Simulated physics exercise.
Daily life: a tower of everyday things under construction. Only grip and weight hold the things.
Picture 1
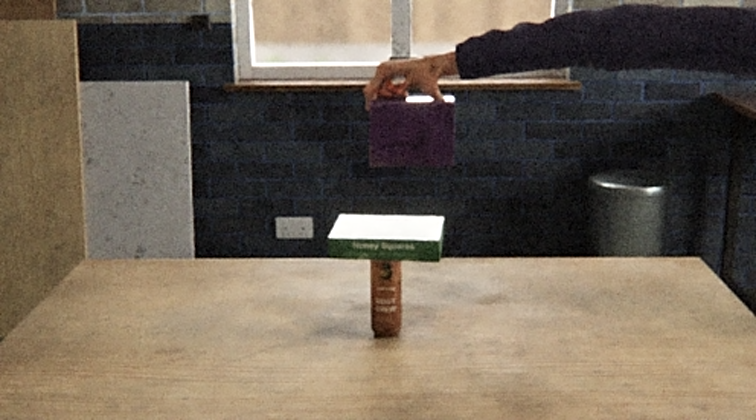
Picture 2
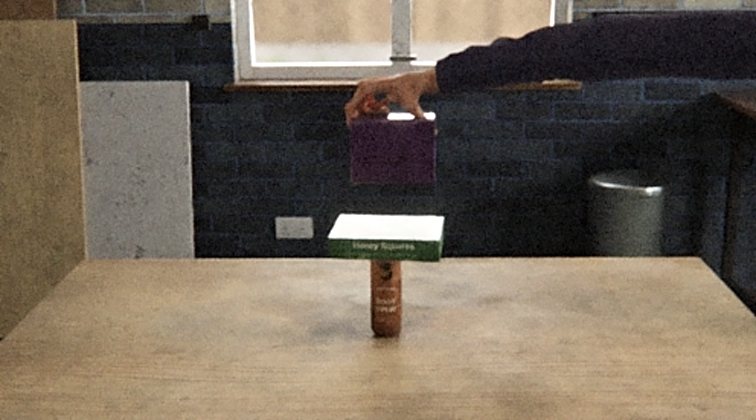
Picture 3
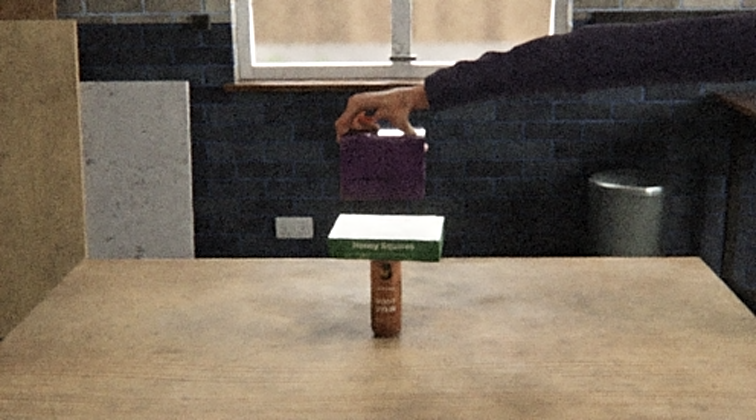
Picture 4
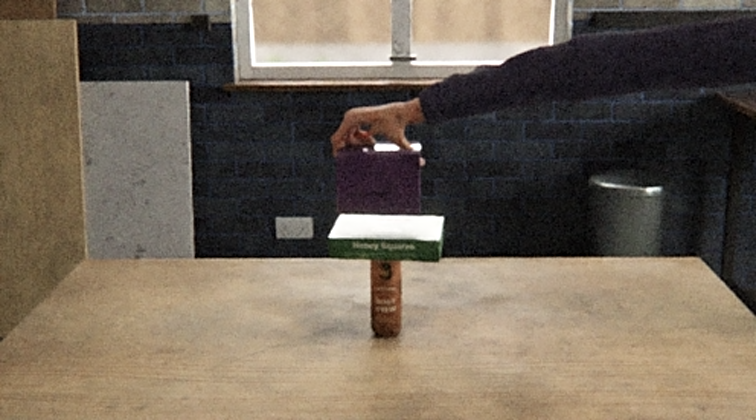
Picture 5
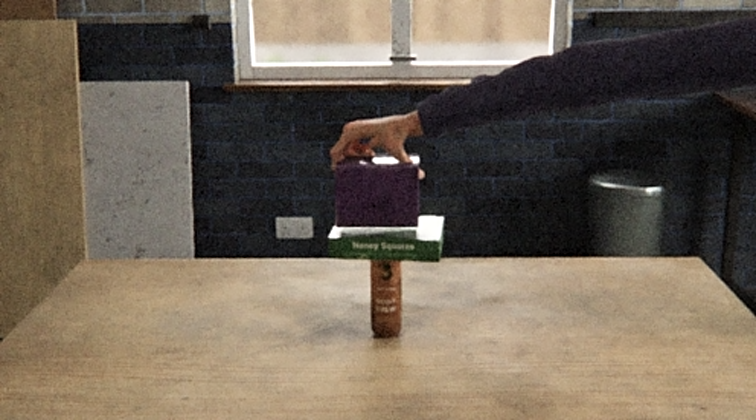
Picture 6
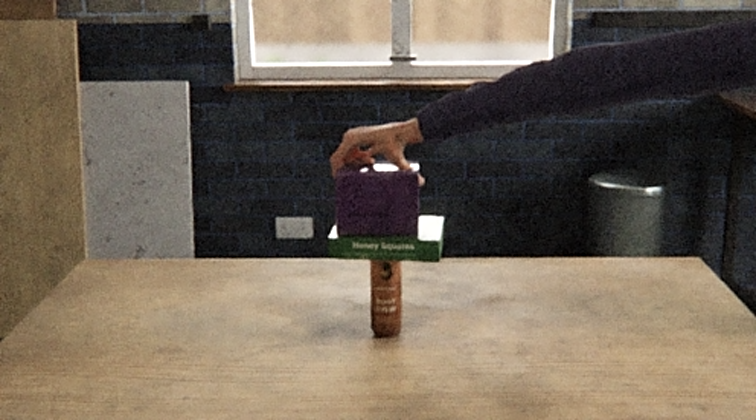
On a wooden table in a room with dark brick walls, a hand lowered a purple box, drifting slightly left, and set it on a green packet that lay across an upright orange tube.
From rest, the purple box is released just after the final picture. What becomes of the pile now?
The pile stays as it is.
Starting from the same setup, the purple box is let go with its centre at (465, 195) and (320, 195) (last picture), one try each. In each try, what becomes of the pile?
Result of try one: The pile tips over; result of try two: The pile tips over.
Then, 0.20 s past the last view, nothing moves.
Then, 0.40 s past the last view, purple box resting near (378, 197).
Finally, all 3 still in place. Final places as the last picture's camera would see them, purple box near (378, 197). The pile holds.
